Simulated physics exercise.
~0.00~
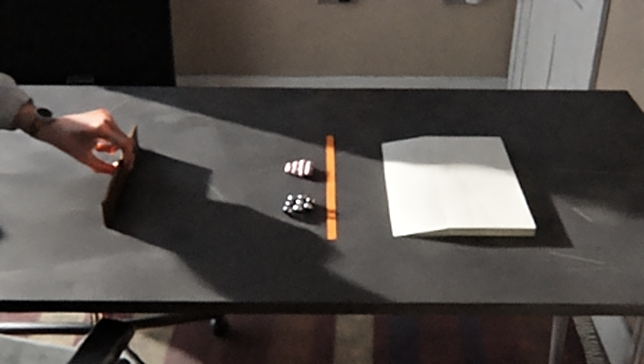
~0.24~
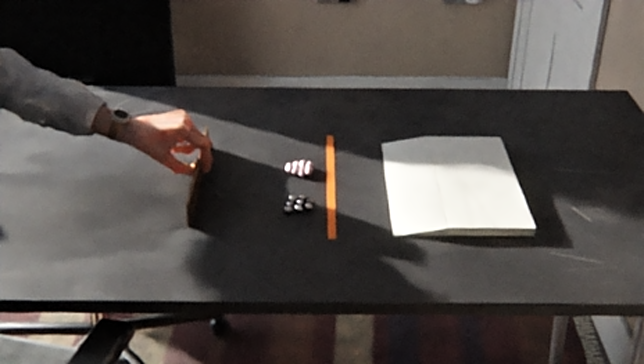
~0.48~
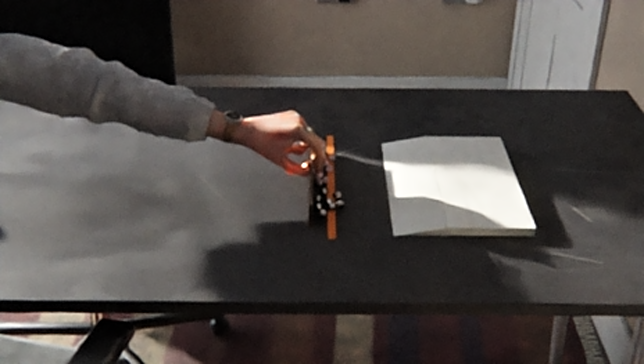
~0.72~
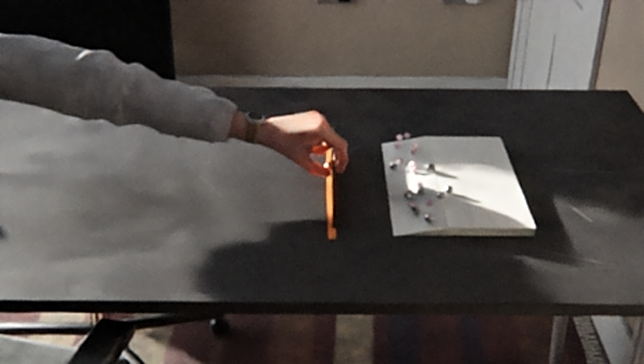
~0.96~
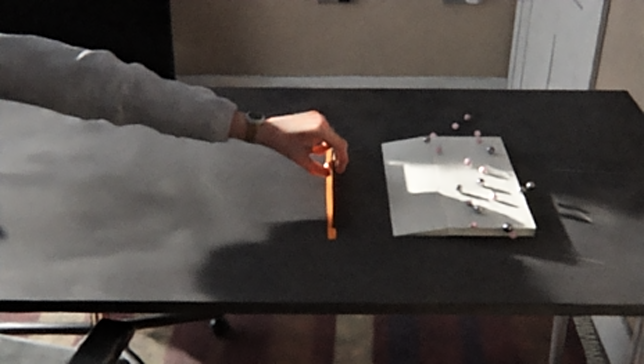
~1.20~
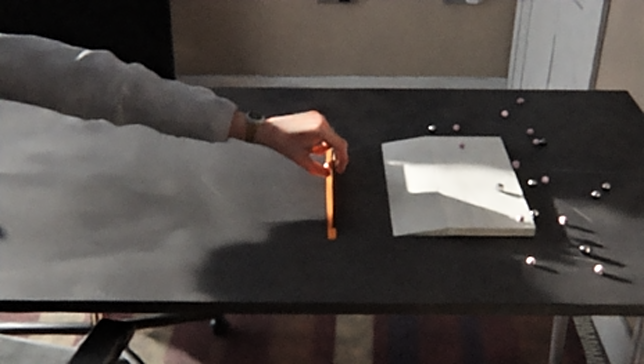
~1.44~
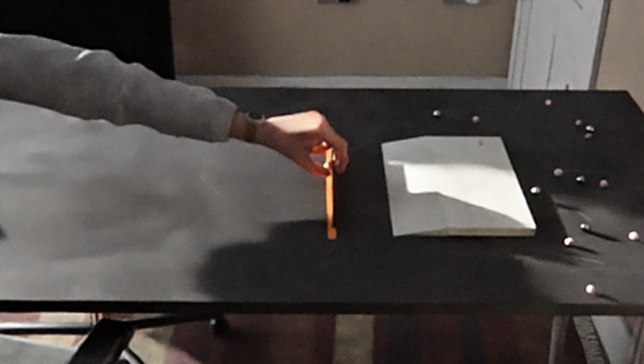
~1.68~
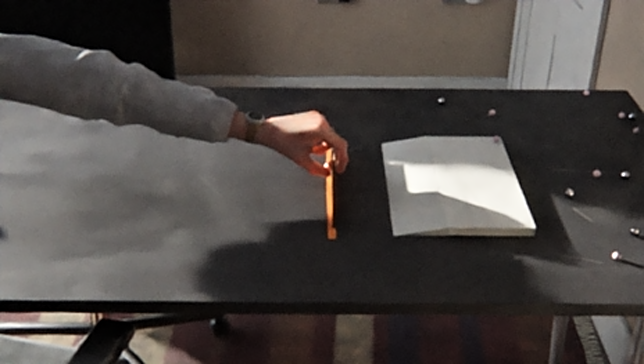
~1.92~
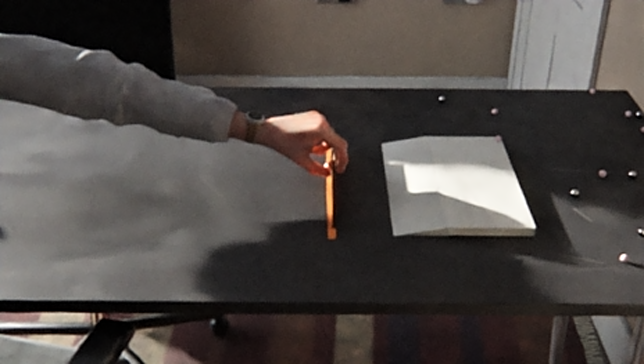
Hand sweeping a strip of wood right to orange tape, sending two bead clusters over a pale ramp and scattering beyond it.
